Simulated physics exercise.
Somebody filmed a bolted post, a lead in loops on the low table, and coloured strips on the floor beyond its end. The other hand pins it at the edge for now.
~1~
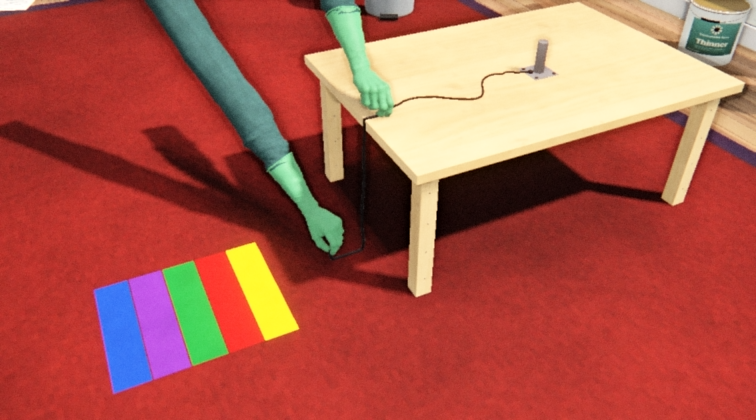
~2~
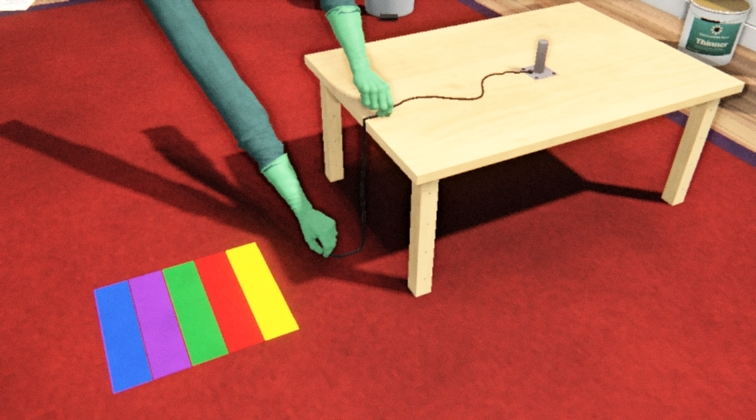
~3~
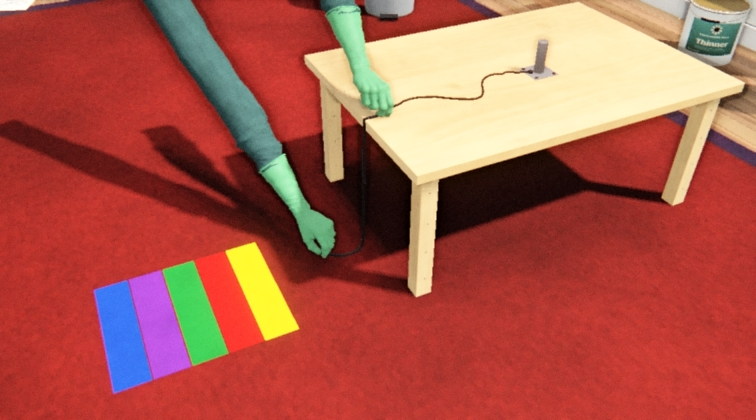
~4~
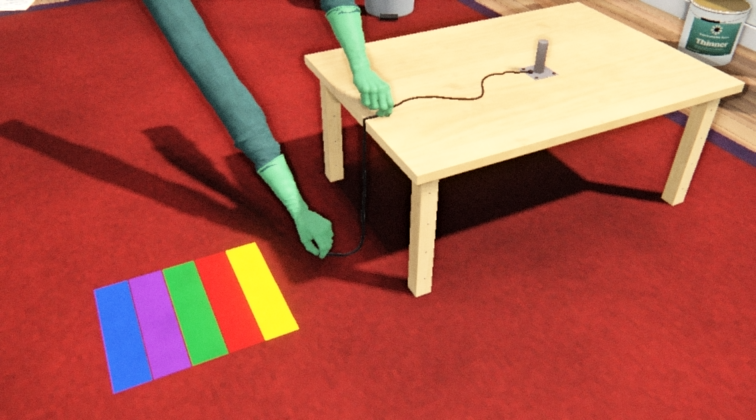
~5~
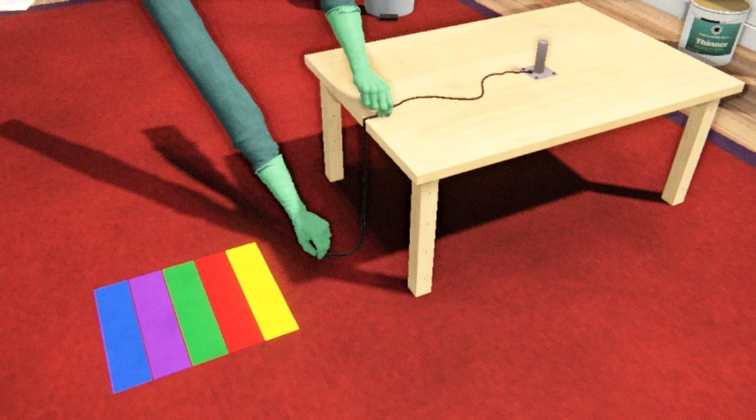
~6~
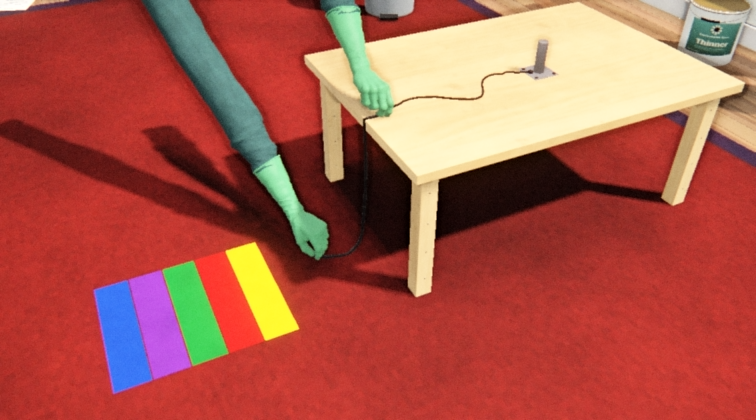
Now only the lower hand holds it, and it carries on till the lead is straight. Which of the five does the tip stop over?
The end stops over the green strip.
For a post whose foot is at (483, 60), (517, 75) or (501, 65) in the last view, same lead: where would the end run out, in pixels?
The places are (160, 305), (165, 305) and (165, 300).
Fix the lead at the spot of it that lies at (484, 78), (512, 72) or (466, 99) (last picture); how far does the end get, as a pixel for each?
In that order: (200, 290), (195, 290) and (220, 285).
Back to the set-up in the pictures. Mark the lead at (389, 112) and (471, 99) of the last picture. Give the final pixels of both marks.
At (360, 125), then (444, 97).
Soon after, end near (262, 272); over yellow.
Then, end near (219, 285); over red.
At full stretch, end near (193, 294); over green. It gets as far as the green strip.
